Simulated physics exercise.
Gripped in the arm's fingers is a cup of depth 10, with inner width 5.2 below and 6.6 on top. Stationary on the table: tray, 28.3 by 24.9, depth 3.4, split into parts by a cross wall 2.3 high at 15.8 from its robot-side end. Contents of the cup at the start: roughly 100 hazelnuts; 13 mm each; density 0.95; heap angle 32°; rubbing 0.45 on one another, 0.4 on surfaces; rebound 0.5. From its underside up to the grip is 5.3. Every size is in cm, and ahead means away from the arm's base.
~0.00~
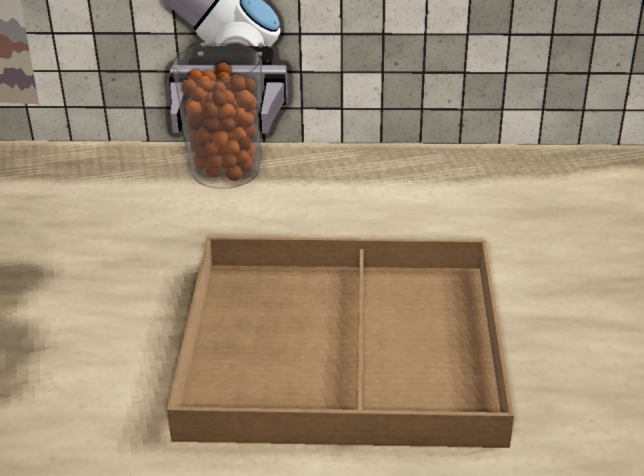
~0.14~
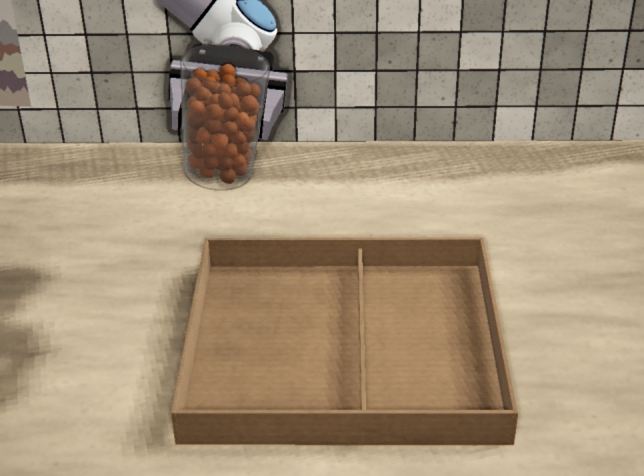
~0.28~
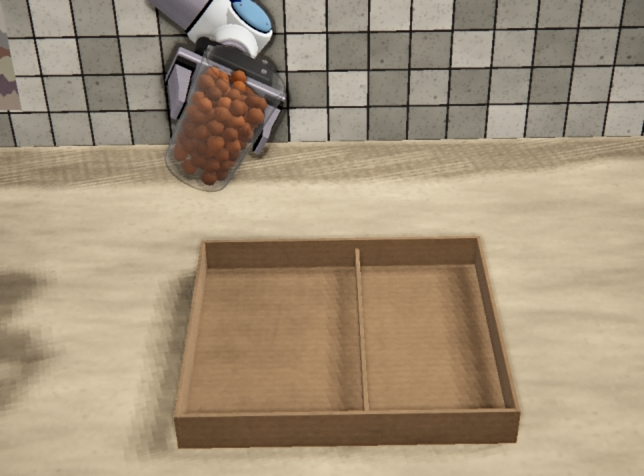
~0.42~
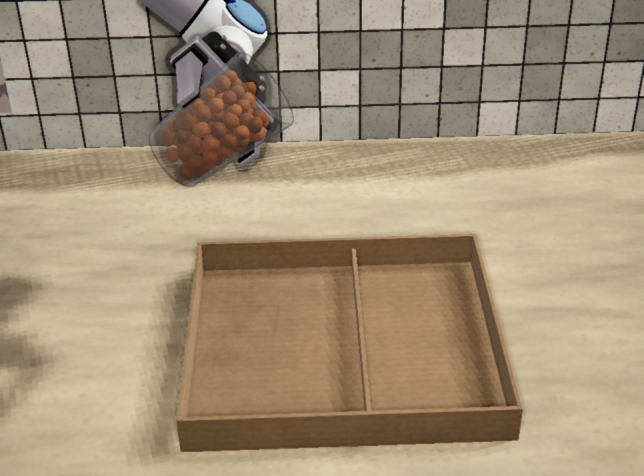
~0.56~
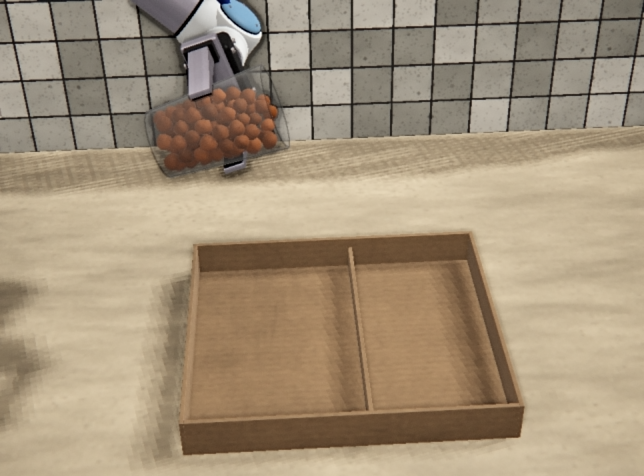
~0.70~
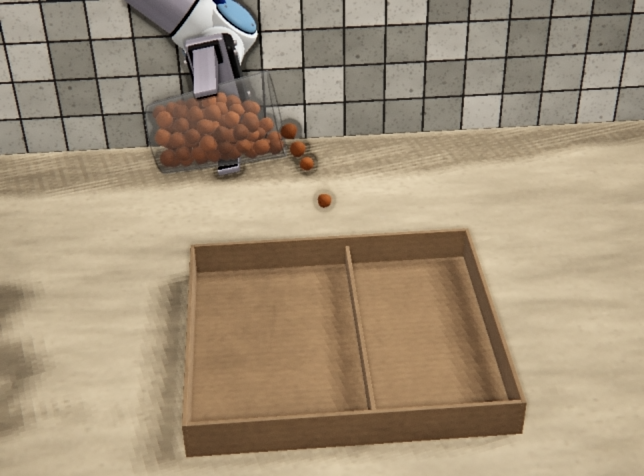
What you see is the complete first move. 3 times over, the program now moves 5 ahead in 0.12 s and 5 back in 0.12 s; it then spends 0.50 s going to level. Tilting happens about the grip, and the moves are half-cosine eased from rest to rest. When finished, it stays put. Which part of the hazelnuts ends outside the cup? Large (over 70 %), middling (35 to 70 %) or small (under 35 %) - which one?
Large.
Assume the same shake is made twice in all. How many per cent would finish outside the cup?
Near 80 per cent.
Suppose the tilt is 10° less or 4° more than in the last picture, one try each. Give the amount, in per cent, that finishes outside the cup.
Roughly 60 and 90 percent.
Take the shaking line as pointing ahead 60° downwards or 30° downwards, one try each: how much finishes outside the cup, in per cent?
Try one gives about 35 in a hundred, try two about 60 in a hundred.
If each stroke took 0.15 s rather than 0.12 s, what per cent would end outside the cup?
Roughly 80 percent then.
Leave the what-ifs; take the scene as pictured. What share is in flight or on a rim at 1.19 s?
That comes to about 13 per cent, more or less.
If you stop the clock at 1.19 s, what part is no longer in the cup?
Near 75 in a hundred parts have gone so far.
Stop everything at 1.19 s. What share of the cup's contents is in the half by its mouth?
Near 85 %.
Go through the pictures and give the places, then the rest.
The first picture shows the cup middle at (222, 120), level; upper third of the load around (221, 94), from x 190 to 250, top at y 70; 95 in the cup.
The second picture shows the cup middle at (222, 122), tilted 8° forward; upper third of the load around (223, 99), from x 195 to 255, top at y 75.
The third picture shows the cup middle at (219, 124), tilted 28° forward; upper third of the load around (223, 101), from x 180 to 260, top at y 75.
The fourth picture shows the cup middle at (217, 125), tilted 52° forward; upper third of the load around (228, 106), from x 165 to 260, top at y 75.
The fifth picture shows the cup middle at (215, 126), tilted 72° forward; upper third of the load around (218, 109), from x 160 to 270, top at y 95.
The sixth picture shows the cup middle at (214, 127), tilted 80° forward; upper third of the load around (209, 115), from x 160 to 325, top at y 100; 92 in the cup, 3 in flight or on a rim.
After 1.19 s, tilted 80° forward, highest piece 25 above the table; 40 in the far-side part, 26 in the cup, 15 in the robot-side part, 2 on the table or floor, 12 in flight or on a rim.
After 1.68 s, tilted 39° forward, highest piece 27 above the table; 47 in the far-side part, 31 in the robot-side part, 13 in the cup, 3 on the table or floor, 1 in flight or on a rim.
After 2.12 s, level, highest piece 23 above the table; 47 in the far-side part, 32 in the robot-side part, 13 in the cup, 3 on the table or floor.
After 3.17 s, level, highest piece 23 above the table; 47 in the far-side part, 32 in the robot-side part, 13 in the cup, 3 on the table or floor.
In the end, 47 in the far-side part, 32 in the robot-side part, 13 in the cup, 3 on the table or floor. That is 86 % outside the cup.
